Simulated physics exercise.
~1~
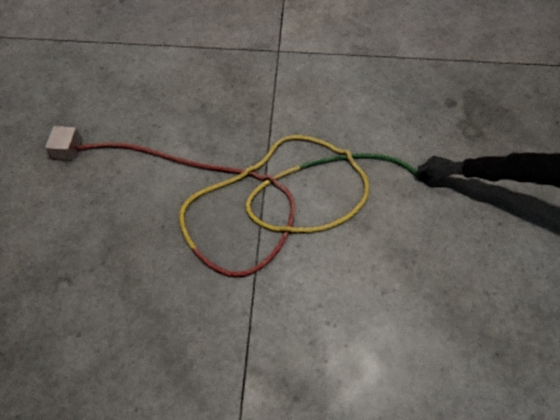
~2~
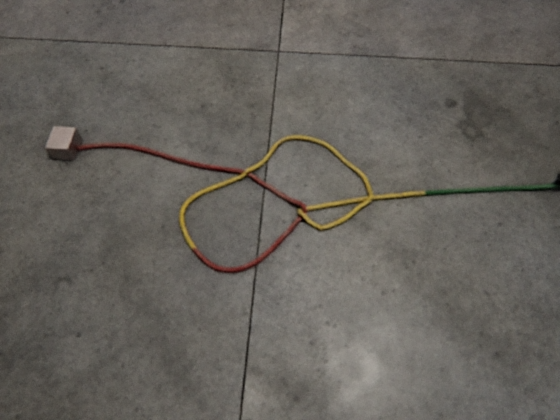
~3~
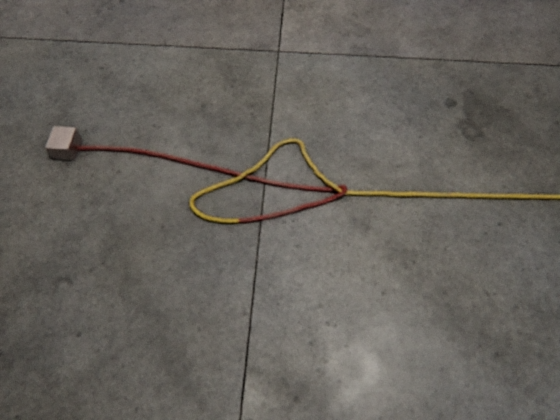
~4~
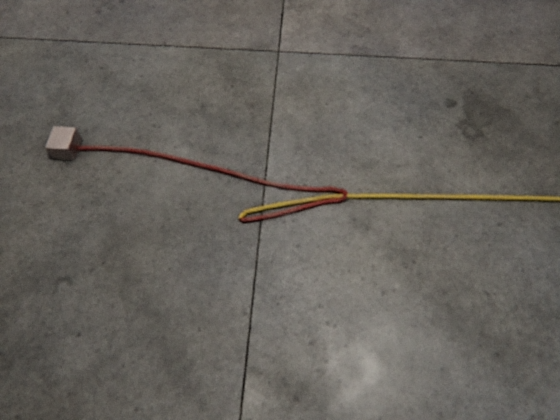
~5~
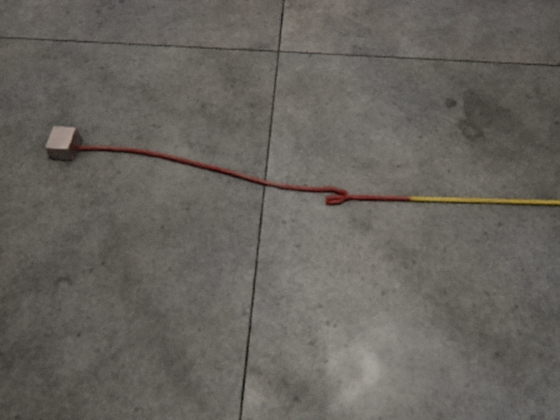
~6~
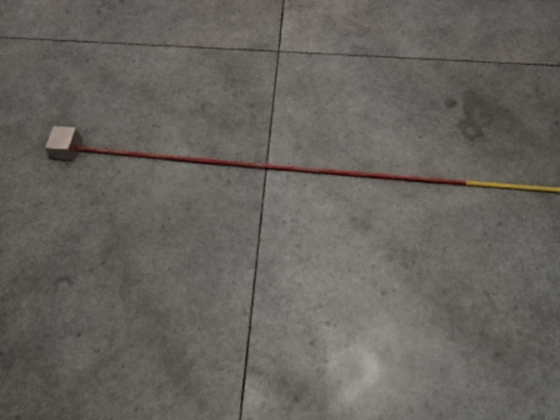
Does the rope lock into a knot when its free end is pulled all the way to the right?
No, the rope does not lock into a knot. Its loops shrink and fall away, and it ends up in a straight line from the block.
In the video, a looped rope of red, yellow and green lies on a gray floor, its left end fixed to a small block. A dark-sleeved arm pulls the other end right, and the loops shrink and slip away until the rope runs straight.
